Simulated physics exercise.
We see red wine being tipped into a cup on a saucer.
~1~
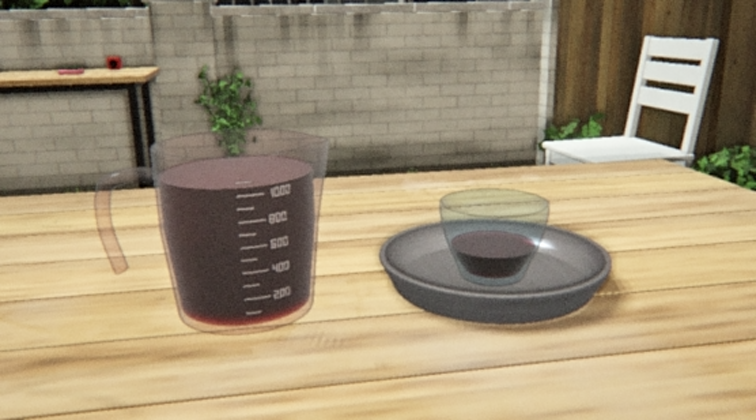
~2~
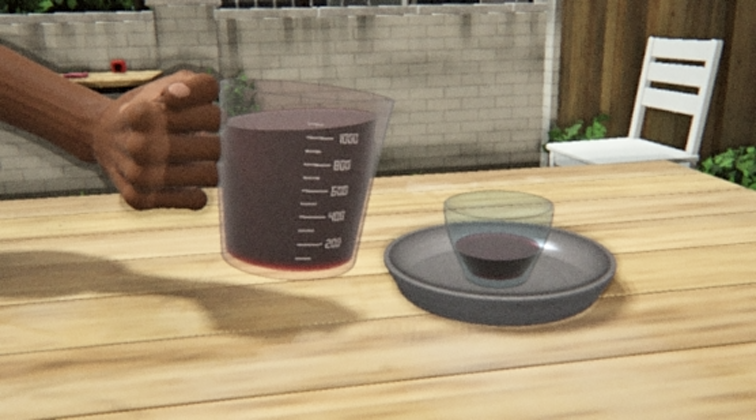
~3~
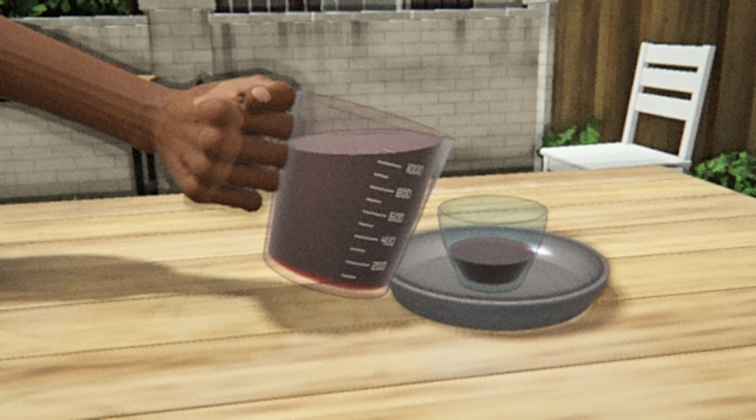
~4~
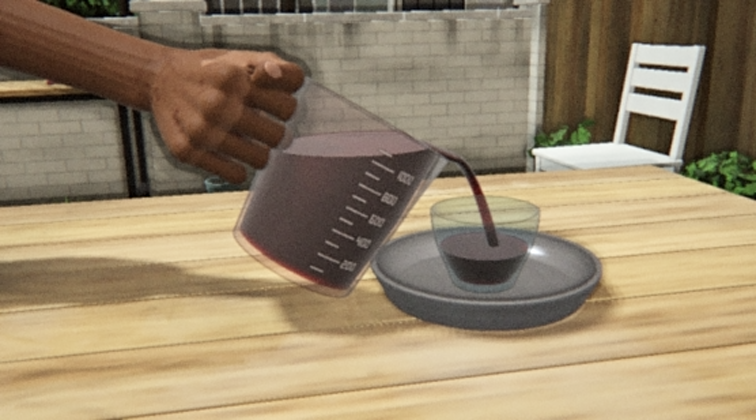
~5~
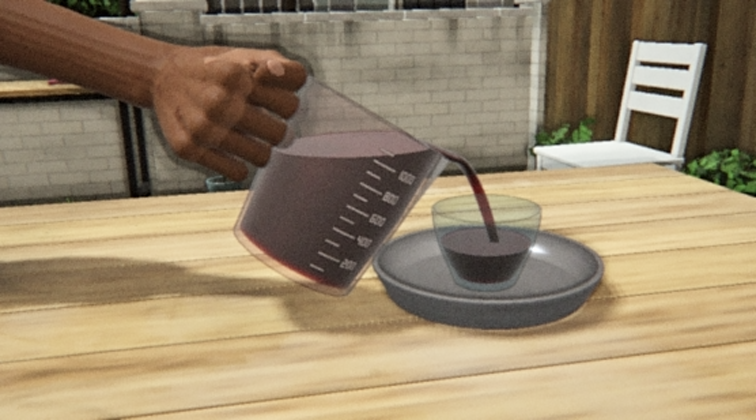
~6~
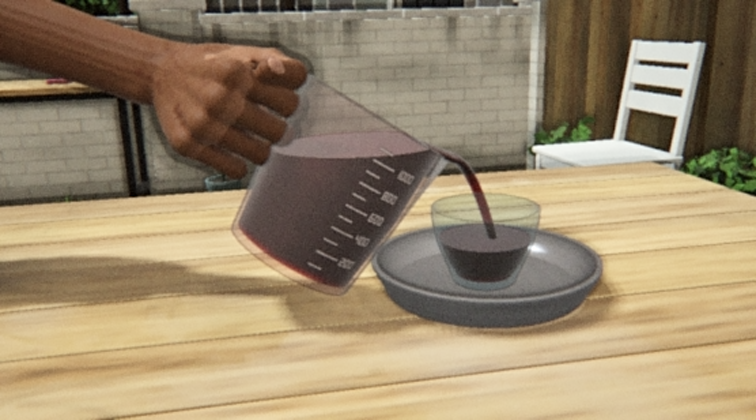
A clear measuring jug of dark red liquid stands on a light wooden table outdoors, seen from slightly above, with a pale block wall, wooden fence and white chair behind. To its right, a small glass cup, partly filled with the same liquid, sits on a grey saucer. A hand enters from the left, lifts the jug, tilts it rightward and pours a thin stream, raising the cup's level slightly.
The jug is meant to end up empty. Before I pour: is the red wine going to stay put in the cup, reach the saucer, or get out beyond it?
Not contained.
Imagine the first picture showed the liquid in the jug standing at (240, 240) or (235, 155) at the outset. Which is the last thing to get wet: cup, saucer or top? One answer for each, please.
In that order: Saucer too, floods the top.
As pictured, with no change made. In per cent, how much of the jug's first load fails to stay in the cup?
Around 80 in a hundred.
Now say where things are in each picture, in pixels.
In the first frame, at the start; jug (241, 222) about three quarters full; cup (493, 235) about a third full; saucer (534, 302) dry.
In the second frame, a hand has the jug; jug about three quarters full, surface at (301, 119); cup about a third full, surface at (497, 247).
In the third frame, the jug is tipped; jug (351, 190) about three quarters full; cup (491, 241) about a third full.
In the fourth frame, the stream is running; jug (335, 187) tipped 30° with nearly all of its load; cup about half full, surface at (484, 246).
In the fifth frame, the stream is running; jug (336, 186) tipped 35° with nearly all of its load; cup (486, 240) about half full.
In the sixth frame, the stream is running; jug (335, 184) tipped 35° with nearly all of its load; cup about half full, surface at (485, 238); saucer (527, 306) dry.
Shortly, the cup is full to the brim; the saucer is wet, with room to spare.
Then, the cup is full to the brim; the saucer is full and running over.
At the finish, the cup is full to the brim; the saucer is full and running over.
